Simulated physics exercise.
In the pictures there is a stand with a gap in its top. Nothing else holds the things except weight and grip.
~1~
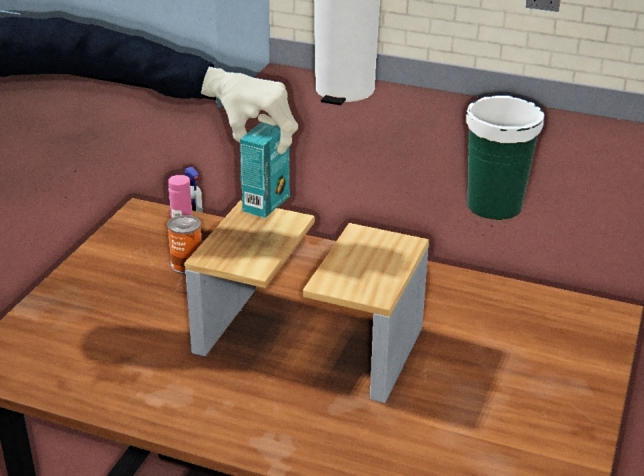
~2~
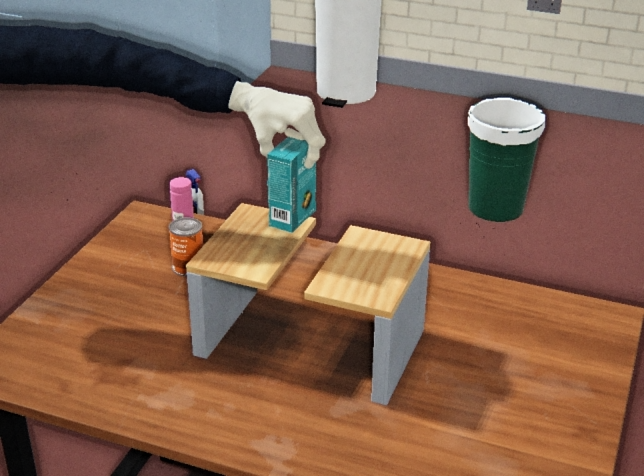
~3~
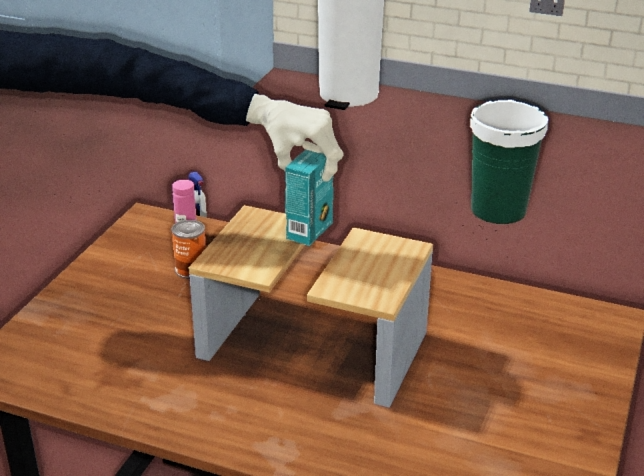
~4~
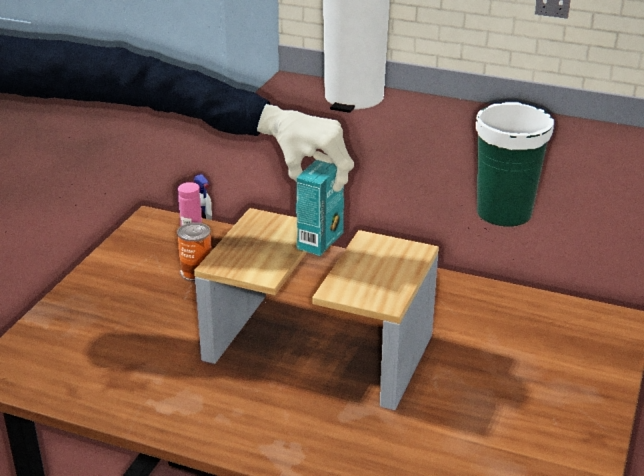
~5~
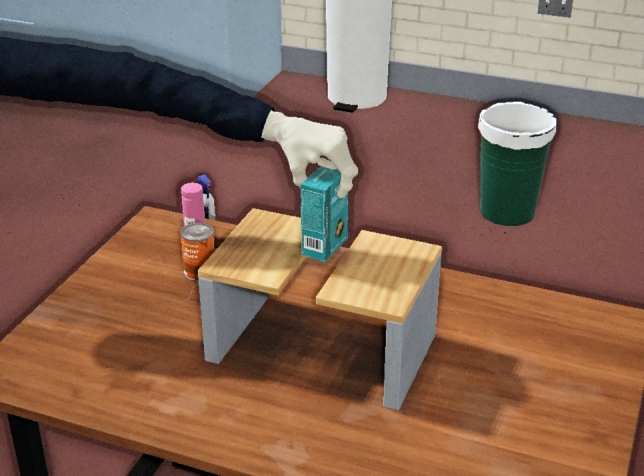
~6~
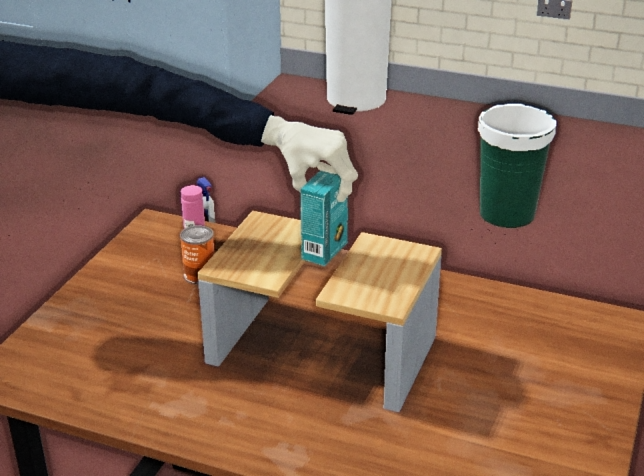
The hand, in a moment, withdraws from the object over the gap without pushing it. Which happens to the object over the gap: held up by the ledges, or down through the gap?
So it falls to the table after all.
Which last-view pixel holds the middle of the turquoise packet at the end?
The object ends up somewhere near (343, 363).
Then, 0.20 s past the last view, turquoise packet rocked 24° from its first pose near (315, 239).
Then, 0.40 s past the last view, turquoise packet on its side near (346, 342).
Then, 0.90 s past the last view, turquoise packet on its side near (352, 364).
Finally, down or leaning hard on the stand or table, turquoise packet; the other 2 still in place. Final places as the last picture's camera would see them, turquoise packet near (343, 363). The packet goes down the gap.
